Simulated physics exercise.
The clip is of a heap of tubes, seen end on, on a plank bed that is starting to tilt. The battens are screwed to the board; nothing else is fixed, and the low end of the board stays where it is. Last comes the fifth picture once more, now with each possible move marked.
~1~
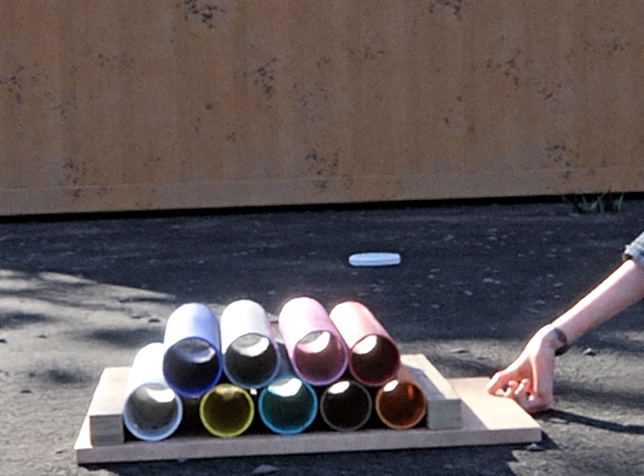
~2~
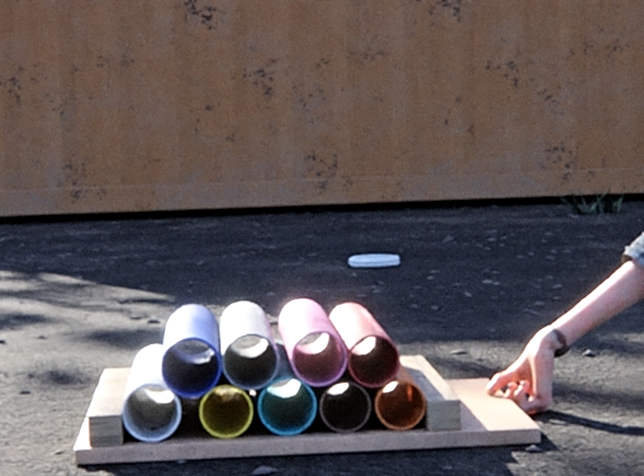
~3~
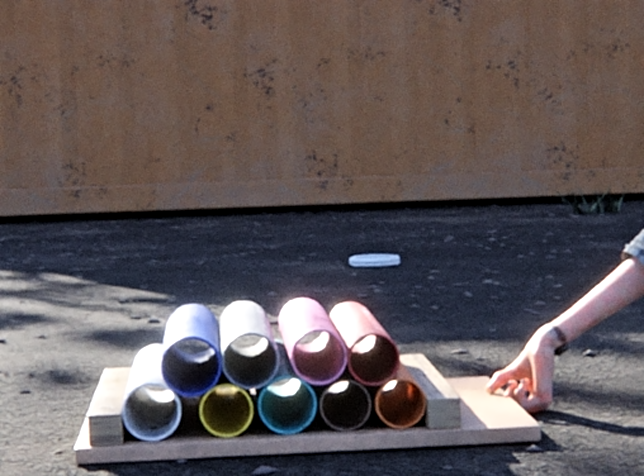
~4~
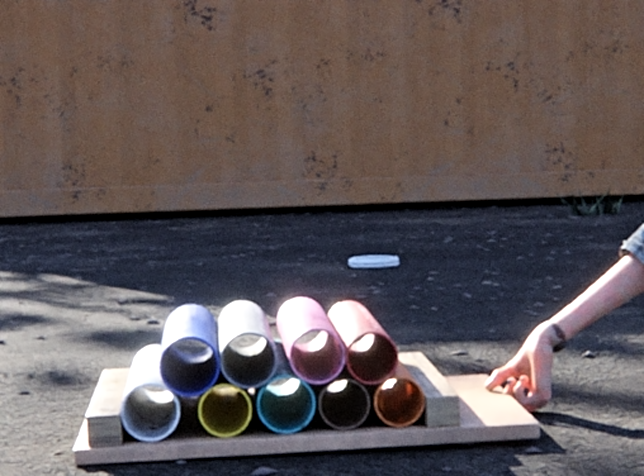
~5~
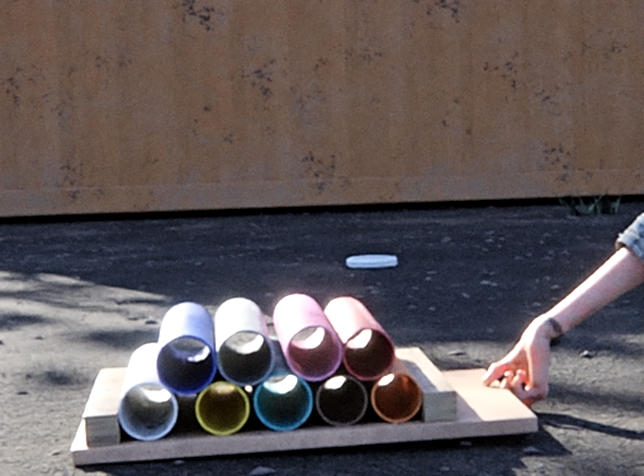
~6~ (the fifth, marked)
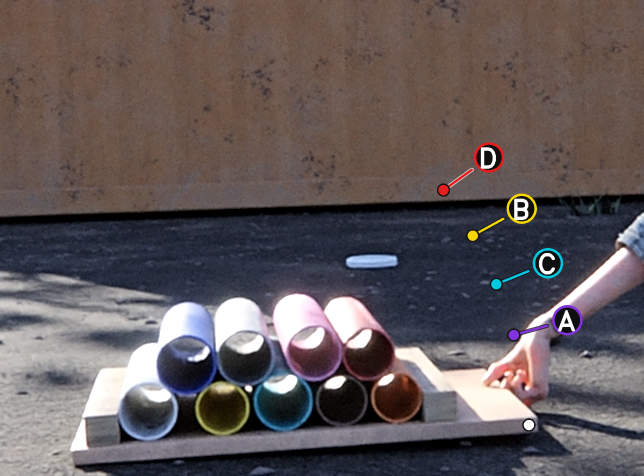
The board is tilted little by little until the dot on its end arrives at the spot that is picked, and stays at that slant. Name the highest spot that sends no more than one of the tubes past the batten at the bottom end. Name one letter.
At most to C.
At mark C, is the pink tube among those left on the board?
Yes.
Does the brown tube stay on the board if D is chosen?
The brown tube: Yes.
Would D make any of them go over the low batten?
At D: Yes.
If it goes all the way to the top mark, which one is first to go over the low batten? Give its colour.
It is the blue one.
On the marked copy, A at (514, 335); B at (473, 236); C at (496, 284); D at (444, 190); the white dot at (529, 425).
With C. Early on, board at 14°.
Further on, board at 20°.
At the end, board at 20°, one over the low batten (blue).
As for the rest, A one over the low batten (blue); B three over the low batten (pink, blue, grey); D four over the low batten (pink, blue, red, grey).
